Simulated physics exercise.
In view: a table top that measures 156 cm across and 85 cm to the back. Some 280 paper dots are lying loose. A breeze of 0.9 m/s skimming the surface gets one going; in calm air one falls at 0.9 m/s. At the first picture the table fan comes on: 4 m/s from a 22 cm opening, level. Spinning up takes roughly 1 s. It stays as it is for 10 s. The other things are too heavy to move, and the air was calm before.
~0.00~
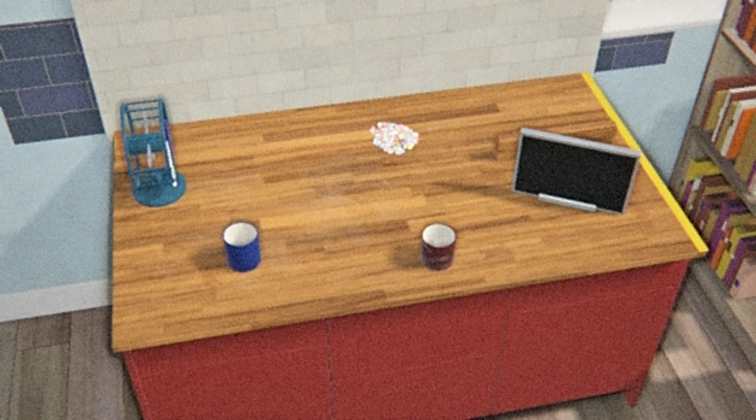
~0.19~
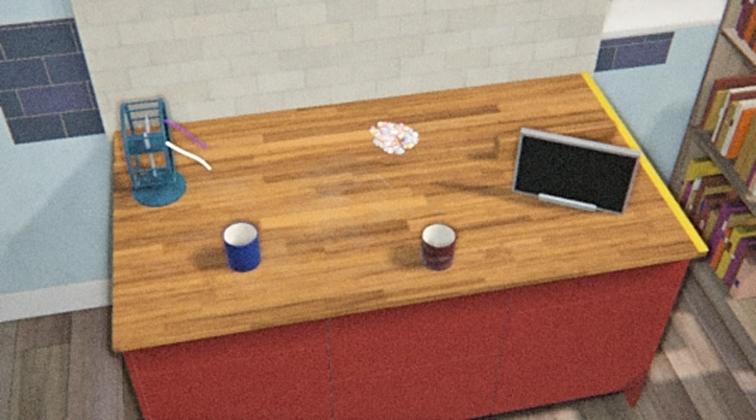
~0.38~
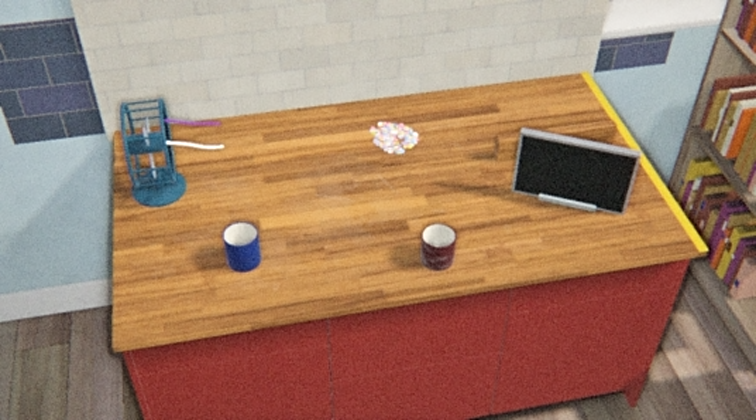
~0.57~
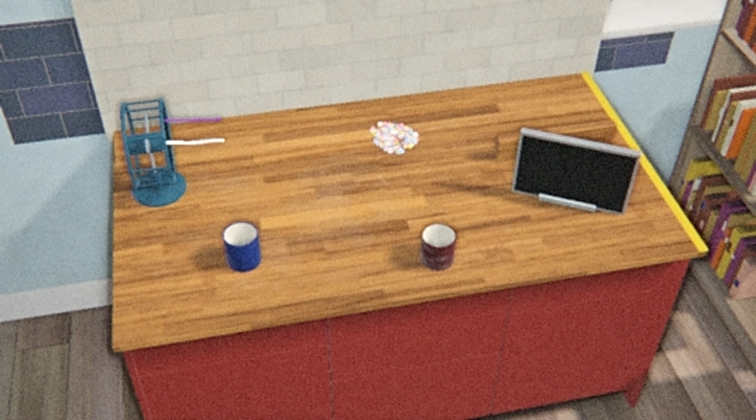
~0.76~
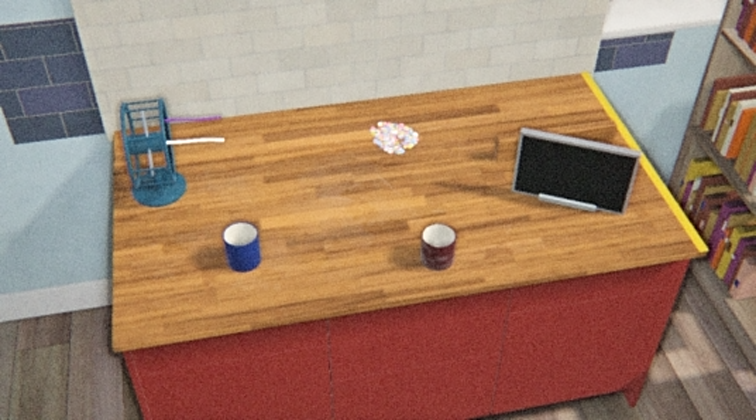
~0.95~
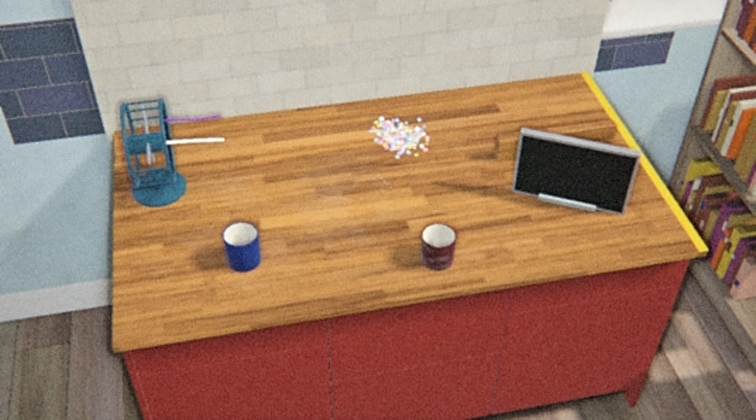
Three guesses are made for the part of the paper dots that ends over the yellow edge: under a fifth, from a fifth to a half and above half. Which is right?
The share over the yellow edge is over half.
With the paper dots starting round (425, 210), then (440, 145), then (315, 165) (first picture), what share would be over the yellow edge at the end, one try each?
In that order: 0 %, 100 %, 80 %.
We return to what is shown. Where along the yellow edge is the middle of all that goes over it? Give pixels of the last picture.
Around (604, 97).
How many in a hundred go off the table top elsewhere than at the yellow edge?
About 0 %.
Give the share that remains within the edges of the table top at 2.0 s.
Near 15 %.
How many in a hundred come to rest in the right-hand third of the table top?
Near 1 %.
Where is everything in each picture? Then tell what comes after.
In the first frame, the middle of the paper dots is near (392, 137), none has stirred yet and the mouth of the table fan is at (149, 143).
In the second frame, the middle of the paper dots is near (392, 136), none has stirred yet and the yellow edge is centred on (641, 151).
In the third frame, the middle of the paper dots is near (392, 136), none has stirred yet, the top of a board is at (557, 130) and the top of a mug is at (439, 235).
In the fourth frame, the middle of the paper dots is near (392, 136) and none has stirred yet.
In the fifth frame, the middle of the paper dots is near (392, 136) and none has stirred yet.
In the sixth frame, the middle of the paper dots is near (398, 136), the farthest in sight from the table fan is at (419, 120) and about 35 % have left their places.
After 2.0 s, 43 % are on the move or not yet settled, 87 % are over the yellow edge.
After 3.2 s, 8 % are on the move or not yet settled, 92 % are over the yellow edge.
After 5.5 s, 5 % are on the move or not yet settled, 95 % are over the yellow edge.
After 10.0 s, at the end, 96 % are over the yellow edge.
